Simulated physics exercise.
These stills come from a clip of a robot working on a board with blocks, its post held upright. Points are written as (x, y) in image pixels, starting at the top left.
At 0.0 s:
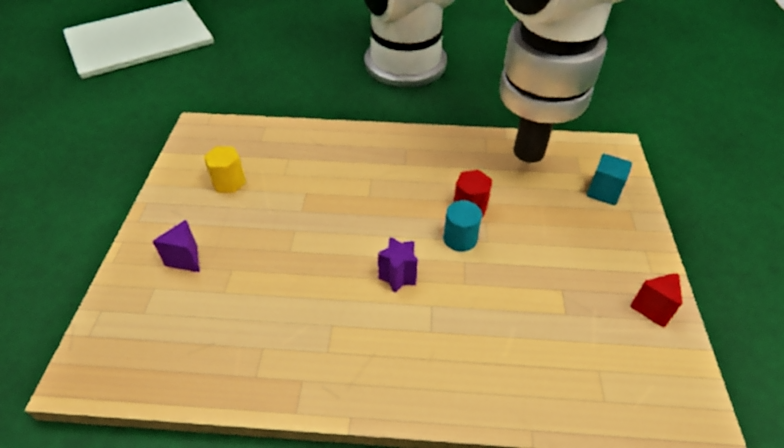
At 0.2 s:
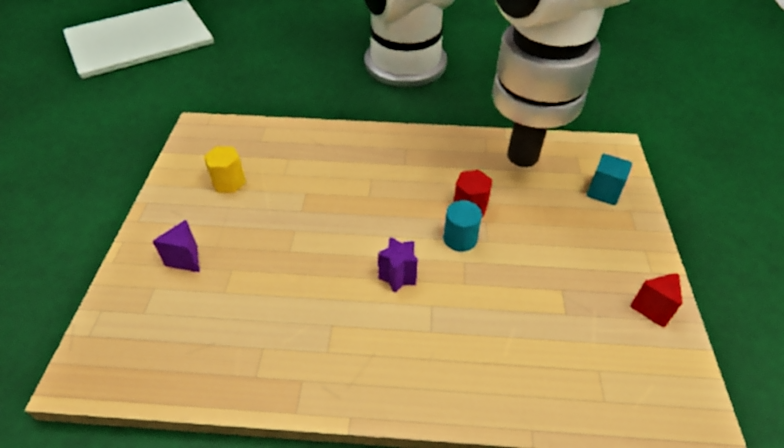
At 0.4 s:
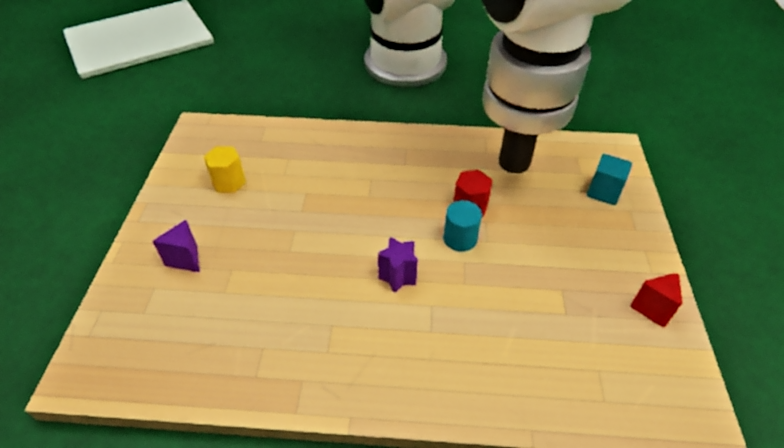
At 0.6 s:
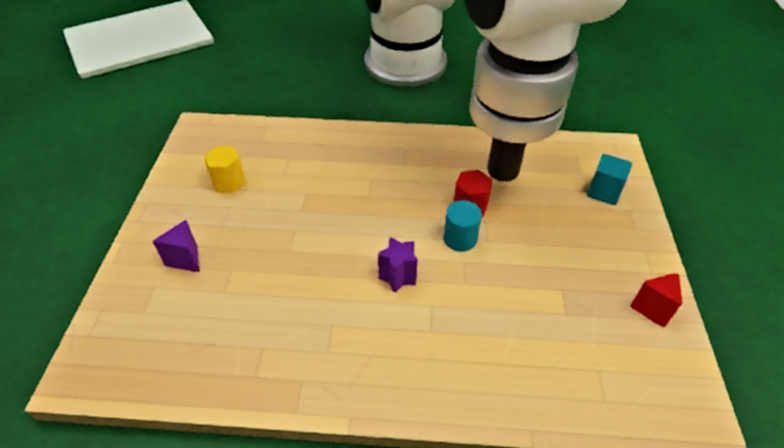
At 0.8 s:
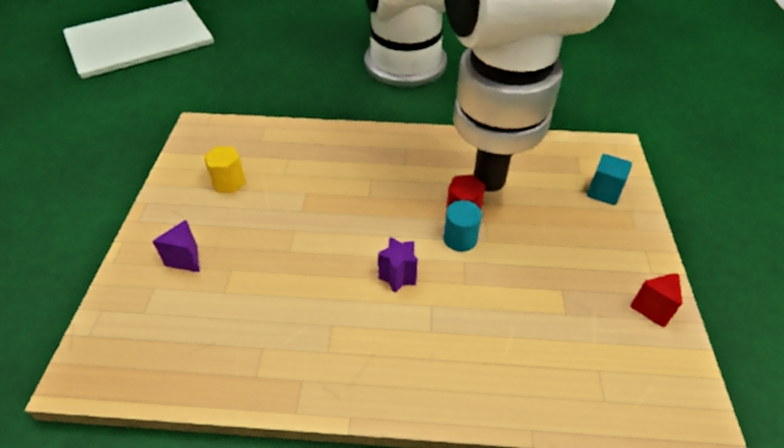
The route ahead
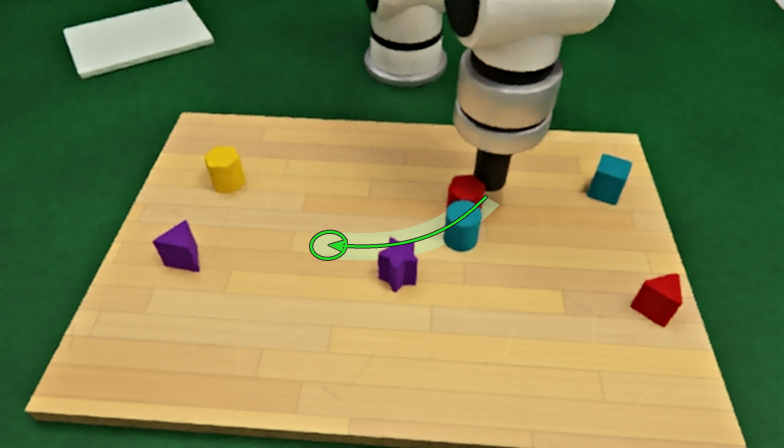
The clip opens on a robot arm holding a dark post over a wooden board scattered with coloured blocks, including a purple star and a turquoise cylinder. The arm moves the post left and toward the viewer, then nudges the red six-sided block slightly left behind the turquoise cylinder.
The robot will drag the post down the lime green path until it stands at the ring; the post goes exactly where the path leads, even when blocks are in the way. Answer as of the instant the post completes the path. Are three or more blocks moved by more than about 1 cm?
It seems not.
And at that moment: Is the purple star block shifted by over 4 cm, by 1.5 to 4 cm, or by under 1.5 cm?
Overall it shifts less than 1.5 cm.
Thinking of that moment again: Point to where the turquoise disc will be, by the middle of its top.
The middle of its top is at (440, 238).
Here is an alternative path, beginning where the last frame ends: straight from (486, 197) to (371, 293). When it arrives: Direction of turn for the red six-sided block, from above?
That block twists clockwise.
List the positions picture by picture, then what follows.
The first picture shows tip of the post (529, 154), middles of tops, purple star block (399, 251), turquoise disc (464, 213), red six-sided block (474, 181).
The second picture shows post (523, 158), nothing pushed.
The third picture shows post (514, 164), nothing pushed.
The fourth picture shows post (503, 172), nothing pushed.
The fifth picture shows post (489, 182), purple star block (399, 251), turquoise disc (464, 213), red six-sided block (467, 186).
The line goes from (486, 197) over (447, 227) and (391, 245) to (329, 245).
What follows on the original path. One third of the way, post (448, 212); turquoise disc (451, 229); red six-sided block (416, 209), turned 30° clockwise.
Two thirds of the way, post (391, 230); turquoise disc (440, 238); red six-sided block (356, 228), turned 25° clockwise.
At the end, post (327, 230); purple star block unmoved; turquoise disc (440, 238); red six-sided block (297, 240), turned 20° anticlockwise.
